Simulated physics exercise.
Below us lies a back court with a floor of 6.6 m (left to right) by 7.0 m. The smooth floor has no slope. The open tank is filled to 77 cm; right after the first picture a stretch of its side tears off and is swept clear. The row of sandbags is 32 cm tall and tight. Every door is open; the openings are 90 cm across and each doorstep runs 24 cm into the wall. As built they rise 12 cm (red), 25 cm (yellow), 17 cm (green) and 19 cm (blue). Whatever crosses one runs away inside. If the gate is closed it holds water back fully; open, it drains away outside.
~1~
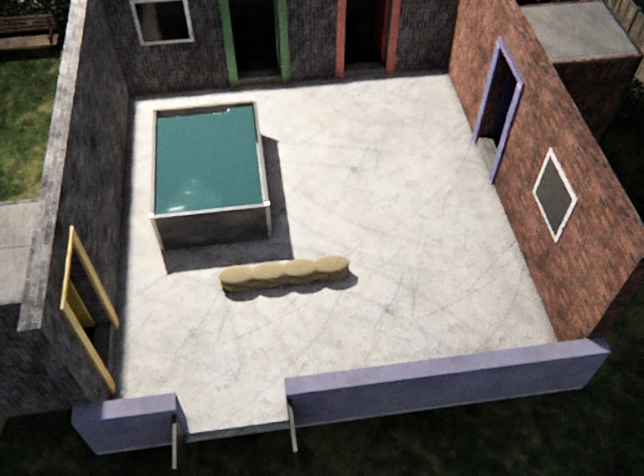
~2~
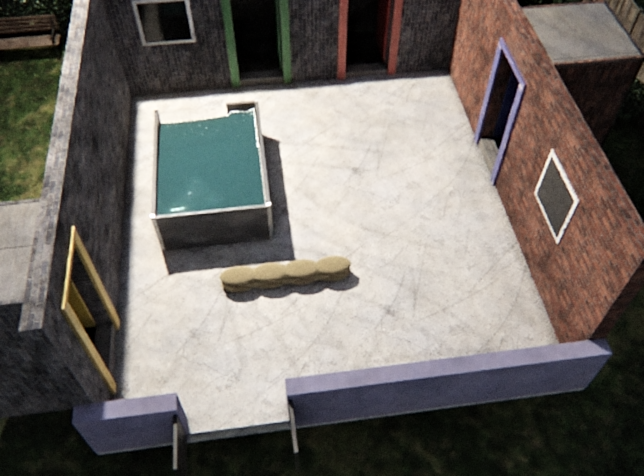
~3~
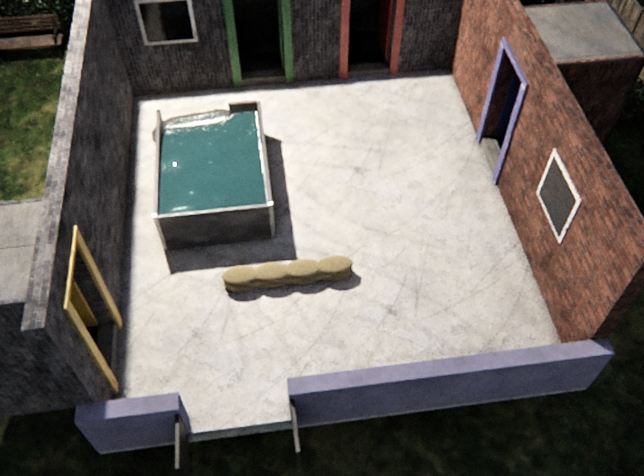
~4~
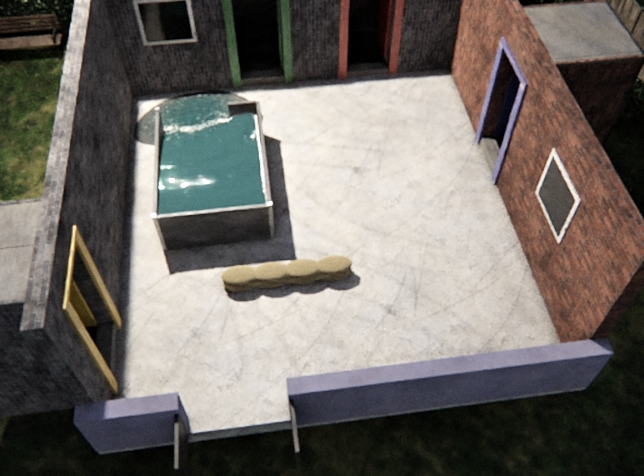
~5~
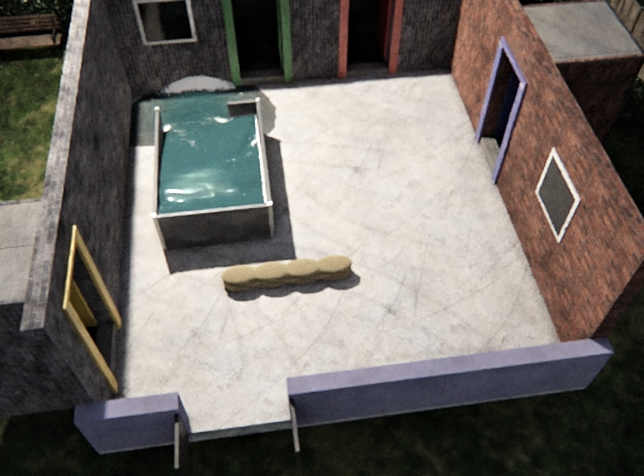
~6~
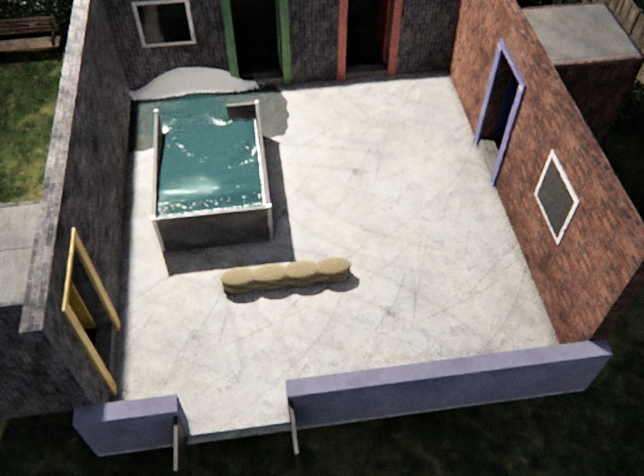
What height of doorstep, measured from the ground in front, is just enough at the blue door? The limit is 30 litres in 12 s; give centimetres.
It would have to be roughly 8 cm high.
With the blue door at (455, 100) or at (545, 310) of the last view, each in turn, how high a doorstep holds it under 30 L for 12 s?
About 16 and 8.0 cm.
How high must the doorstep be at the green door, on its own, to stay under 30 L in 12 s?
Roughly 18 cm at green.
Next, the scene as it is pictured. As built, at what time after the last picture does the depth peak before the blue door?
Near 3.0 s.
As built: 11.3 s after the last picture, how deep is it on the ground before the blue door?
Some 5.5 cm.
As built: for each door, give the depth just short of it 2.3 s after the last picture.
In cm: Red 6, yellow 5, green 20, blue 0.
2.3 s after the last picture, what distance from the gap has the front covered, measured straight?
Some 5.4 m out.
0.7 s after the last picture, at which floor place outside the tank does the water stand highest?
Near (132, 103).
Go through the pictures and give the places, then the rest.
The open tank at (208, 158) is whole and still, 77 cm deep; the blue door at (495, 120) is dry, in the first frame.
The gap is on the far side, the front 0.3 m out at a hidden place; the back of the open tank holds 77 cm, in the second frame.
The gap is on the far side, the front 0.8 m out at a hidden place; the back of the open tank holds 77 cm, in the third frame.
The front is at (199, 95), 1.4 m from the gap on the far side; 2.5 m2 of floor is wet, 77 cm left at the back, in the fourth frame.
The gap is on the far side, the front 1.6 m out at (248, 86); the back of the open tank holds 76 cm, in the fifth frame.
The front is at (270, 86), 1.7 m from the gap on the far side; 4.0 m2 of floor is wet, 67 cm left at the back; the blue door at (497, 122), 5.4 m from the gap, is still 4.1 m from the nearest water, in the sixth frame.
Then, 0.7 s after the last picture water covers 10 % of the floor, deepest (62 cm) near (132, 103); it has not reached the blue door.
Then, 2.3 s after the last picture water covers 40 % of the floor, deepest (36 cm) near (131, 108); it has not reached the blue door.
Then, 11.3 s after the last picture water covers 95 % of the floor, deepest (14 cm) near (117, 347); 6 cm at the blue door, 0 litres in over its 19 cm doorstep.
At the blue door as built, the water peaked near 16 cm, 3.1 s after the last picture.
With a doorstep of 7 cm, 41 litres would have come in within the 12 s; with 9 cm, 21 litres. So under 30 litres takes about 8 cm.
